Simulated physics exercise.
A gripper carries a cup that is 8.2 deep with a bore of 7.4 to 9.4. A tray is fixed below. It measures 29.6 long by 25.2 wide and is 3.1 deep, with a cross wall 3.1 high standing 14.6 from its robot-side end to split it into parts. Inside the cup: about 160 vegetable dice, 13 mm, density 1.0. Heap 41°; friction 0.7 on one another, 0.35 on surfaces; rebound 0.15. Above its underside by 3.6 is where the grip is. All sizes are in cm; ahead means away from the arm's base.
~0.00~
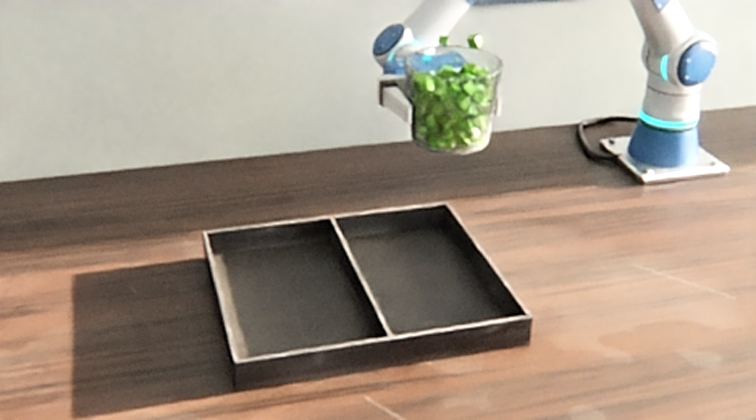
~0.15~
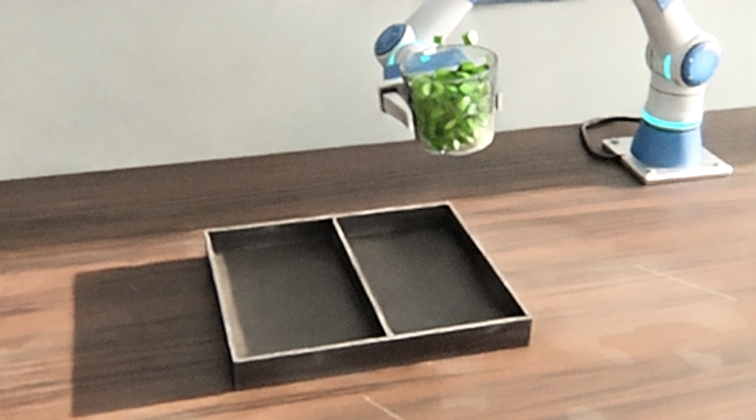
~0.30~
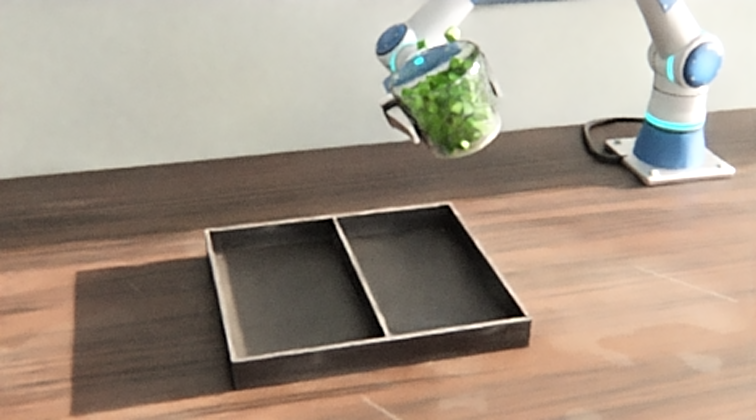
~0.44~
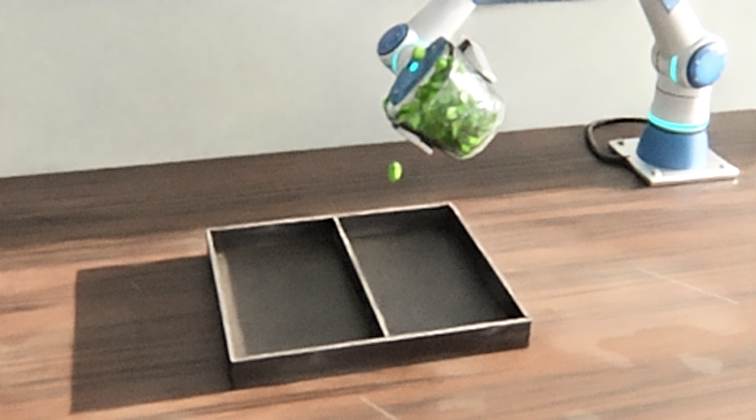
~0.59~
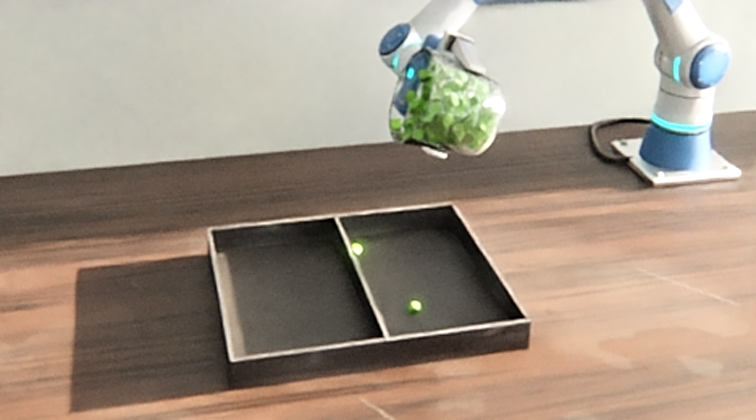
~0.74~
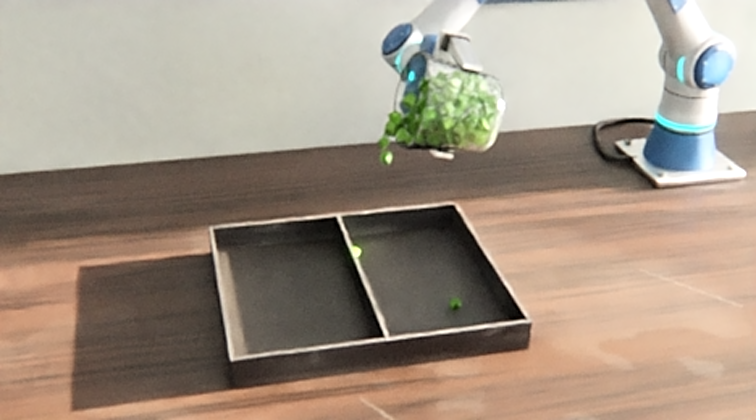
A robot arm tilts a clear cup of green pieces, dropping a few toward a divided tray.
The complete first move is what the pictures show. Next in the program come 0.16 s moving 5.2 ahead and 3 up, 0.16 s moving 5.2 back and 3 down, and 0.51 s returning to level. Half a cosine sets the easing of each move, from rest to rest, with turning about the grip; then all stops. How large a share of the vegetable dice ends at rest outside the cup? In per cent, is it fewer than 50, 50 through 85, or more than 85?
50 through 85 per cent.
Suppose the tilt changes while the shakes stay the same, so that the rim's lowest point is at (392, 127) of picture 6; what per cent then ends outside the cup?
30 percent or so.
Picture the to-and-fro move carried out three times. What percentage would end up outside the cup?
It would then be around 95 per cent.
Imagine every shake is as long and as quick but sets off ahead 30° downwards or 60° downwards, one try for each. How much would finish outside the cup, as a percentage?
Near 25 and 10 percent respectively.
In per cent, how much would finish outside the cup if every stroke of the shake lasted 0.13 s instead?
95 %.
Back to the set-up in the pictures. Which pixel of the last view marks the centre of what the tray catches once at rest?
Roughly at pixel (314, 296).
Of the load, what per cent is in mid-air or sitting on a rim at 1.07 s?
Around 54 per cent of the load.
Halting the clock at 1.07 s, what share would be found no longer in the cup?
60 %.
After 1.07 s, tilted 75° forward, highest piece 23 above the table; 60 in the cup, 9 in the far-side part, 3 in the robot-side part, 84 in flight or on a rim.
After 1.40 s, tilted 18° forward, highest piece 25 above the table; 82 in the far-side part, 52 in the cup, 22 in the robot-side part.
After 1.77 s, level, highest piece 24 above the table; 82 in the far-side part, 52 in the cup, 22 in the robot-side part.
After 2.82 s, level, highest piece 24 above the table; 82 in the far-side part, 52 in the cup, 22 in the robot-side part.
At rest, 82 in the far-side part, 52 in the cup, 22 in the robot-side part. That is 67 % outside the cup.
